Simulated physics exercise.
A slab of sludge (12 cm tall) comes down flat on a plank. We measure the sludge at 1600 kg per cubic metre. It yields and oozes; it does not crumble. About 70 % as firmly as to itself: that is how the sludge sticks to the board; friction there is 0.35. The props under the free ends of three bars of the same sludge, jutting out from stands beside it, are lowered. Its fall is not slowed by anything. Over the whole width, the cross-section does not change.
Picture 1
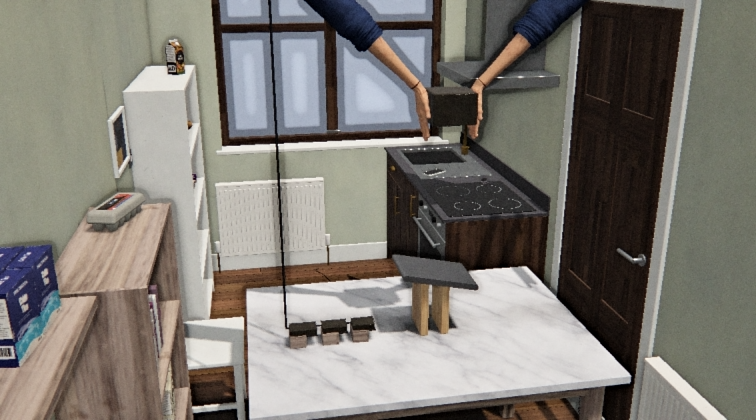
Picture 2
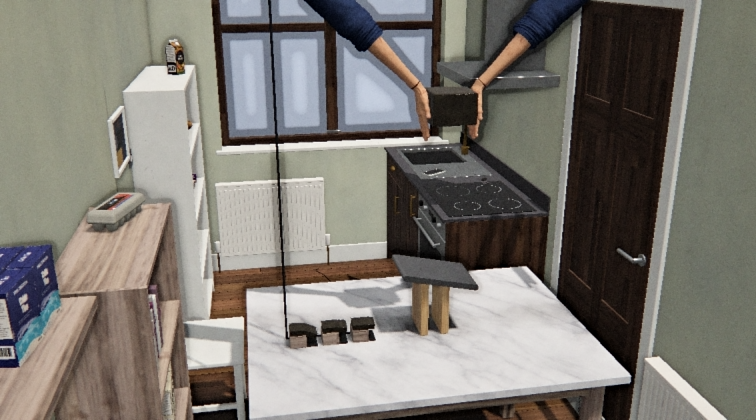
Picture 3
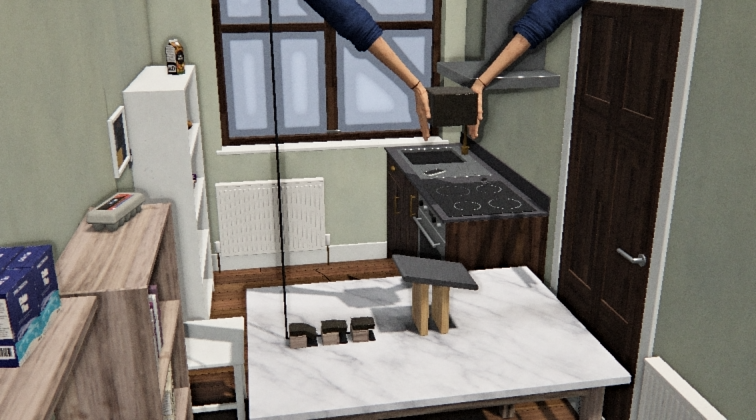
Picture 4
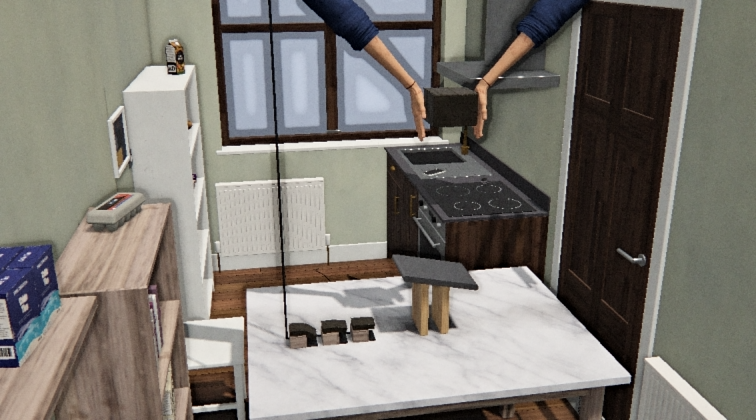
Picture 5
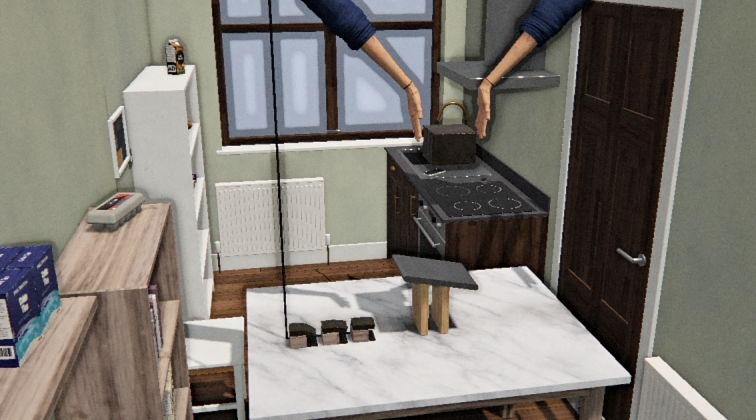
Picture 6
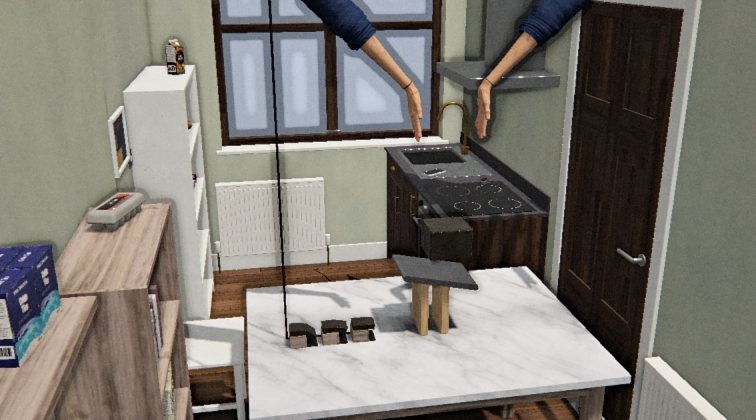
In a kitchen, two hands hold a dark block above a small slanted board on a marble-topped table, where three small dark pieces tilt slightly; the hands then part and the block drops to just above the board.
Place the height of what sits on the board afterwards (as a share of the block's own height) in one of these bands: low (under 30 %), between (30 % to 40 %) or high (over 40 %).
It belongs in the high band.
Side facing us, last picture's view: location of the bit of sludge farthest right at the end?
About (480, 282).
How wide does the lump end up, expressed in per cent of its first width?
About 200 per cent.
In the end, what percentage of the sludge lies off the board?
Around 35 per cent lies off the board in the end.
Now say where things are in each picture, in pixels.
Highest point of the sludge at (473, 93); the tips have sunk 0, 0, 0 (left to right), in the first frame.
Highest point of the sludge at (473, 93); the tips have sunk 2.0 cm, 6 mm, 2 mm (left to right), in the second frame.
Highest point of the sludge at (473, 93); the tips have sunk 2.3 cm, 7 mm, 2 mm (left to right), in the third frame.
Highest point of the sludge at (473, 94); the tips have sunk 2.5 cm, 7 mm, 3 mm (left to right), in the fourth frame.
Highest point of the sludge at (472, 133); the tips have sunk 2.6 cm, 8 mm, 3 mm (left to right), in the fifth frame.
Highest point of the sludge at (468, 230); the tips have sunk 2.6 cm, 9 mm, 4 mm (left to right), in the sixth frame.
Another 0.11 s on from the sixth picture, it stands 44 % of its first height and 11 % has gone off the board.
Another 0.24 s on from the sixth picture, it stands 44 % of its first height and 27 % has gone off the board.
Another 0.38 s on from the sixth picture, it stands 44 % of its first height and 33 % has gone off the board.
Another 0.51 s on from the sixth picture, it stands 44 % of its first height and 33 % has gone off the board.
Another 0.61 s on from the sixth picture, at the end, it stands 44 % of its first height and 33 % has gone off the board.
